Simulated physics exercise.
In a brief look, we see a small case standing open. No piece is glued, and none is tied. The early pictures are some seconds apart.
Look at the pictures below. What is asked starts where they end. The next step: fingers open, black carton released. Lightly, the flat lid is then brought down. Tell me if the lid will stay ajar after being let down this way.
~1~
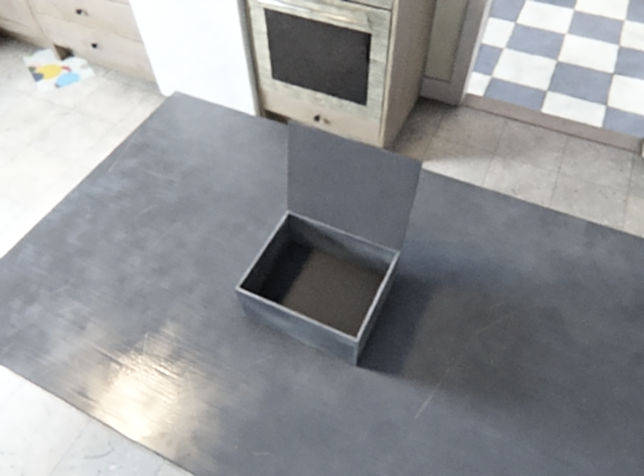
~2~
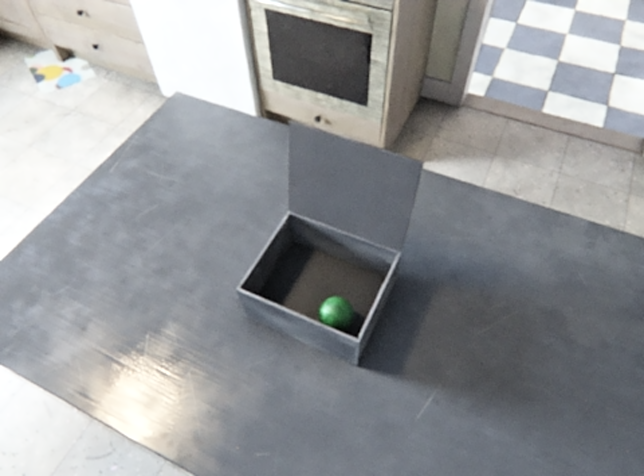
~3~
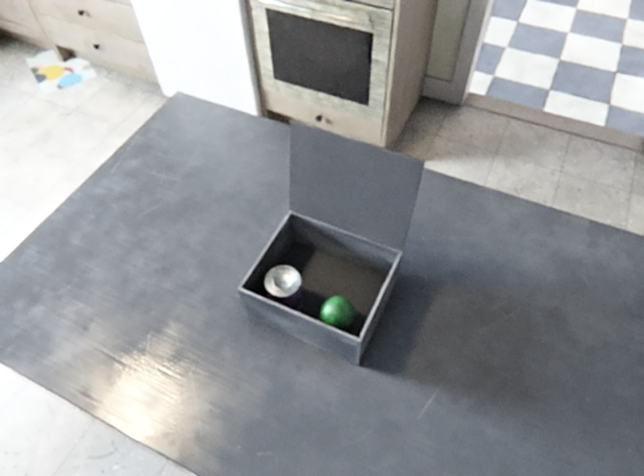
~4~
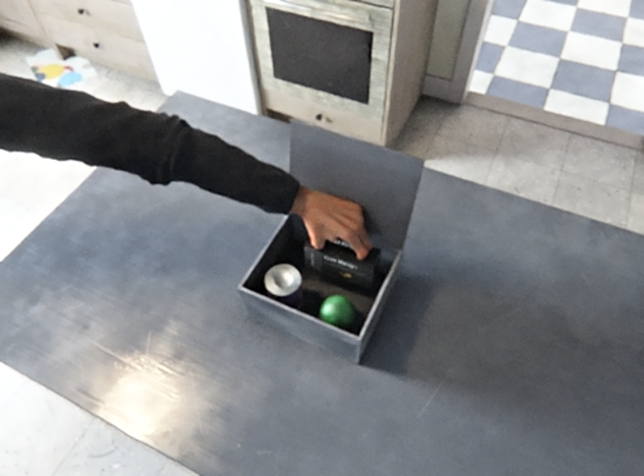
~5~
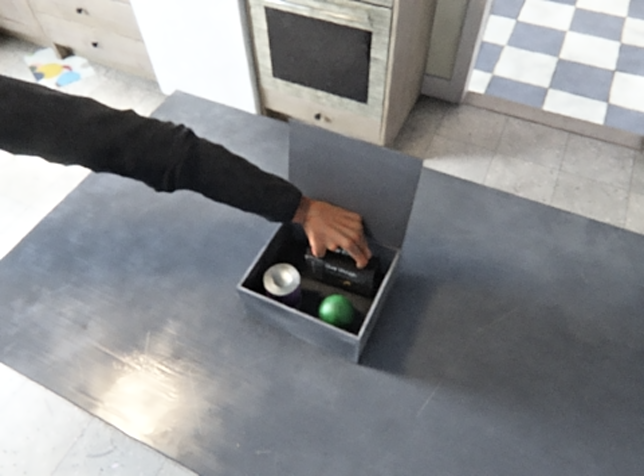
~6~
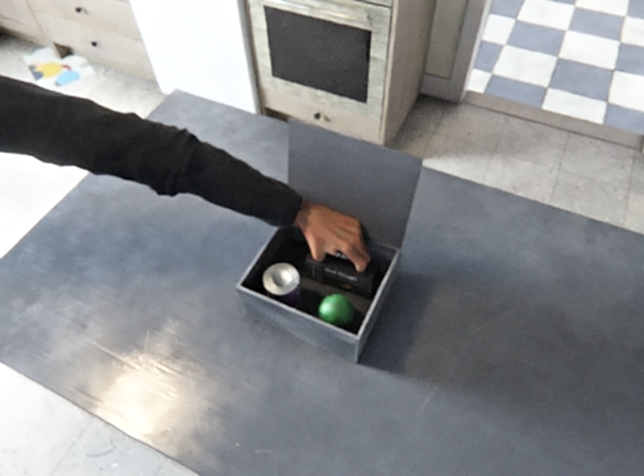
My guess is the lid comes to rest fully.
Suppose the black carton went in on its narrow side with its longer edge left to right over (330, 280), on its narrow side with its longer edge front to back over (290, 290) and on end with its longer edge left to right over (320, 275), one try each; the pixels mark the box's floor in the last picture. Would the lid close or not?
In order: Lid shuts, lid stays open, lid stays open.
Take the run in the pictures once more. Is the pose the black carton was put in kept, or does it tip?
Simply put, it remains unturned.
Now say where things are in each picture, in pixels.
The last thing is not in view yet, in the first picture.
The last thing is not in view yet; green ball (336, 315), in the second picture.
The last thing is not in view yet; green ball (338, 314), in the third picture.
Coming down; black carton (342, 259); green ball (338, 313), in the fourth picture.
Coming down; black carton (342, 267); green ball (337, 313), in the fifth picture.
Put in, still held; black carton (342, 270); green ball (336, 312), in the sixth picture.
Then, 1.20 s later than the last frame, lid starting down.
Then, 1.60 s later than the last frame, lid 57° above the rim.
Then, 1.80 s later than the last frame, lid 33° above the rim.
Then, 2.00 s later than the last frame, lid 3° above the rim.
When it is over, lid shut; all 3 as before. End places, in pixels of the last picture, black carton near (342, 270).
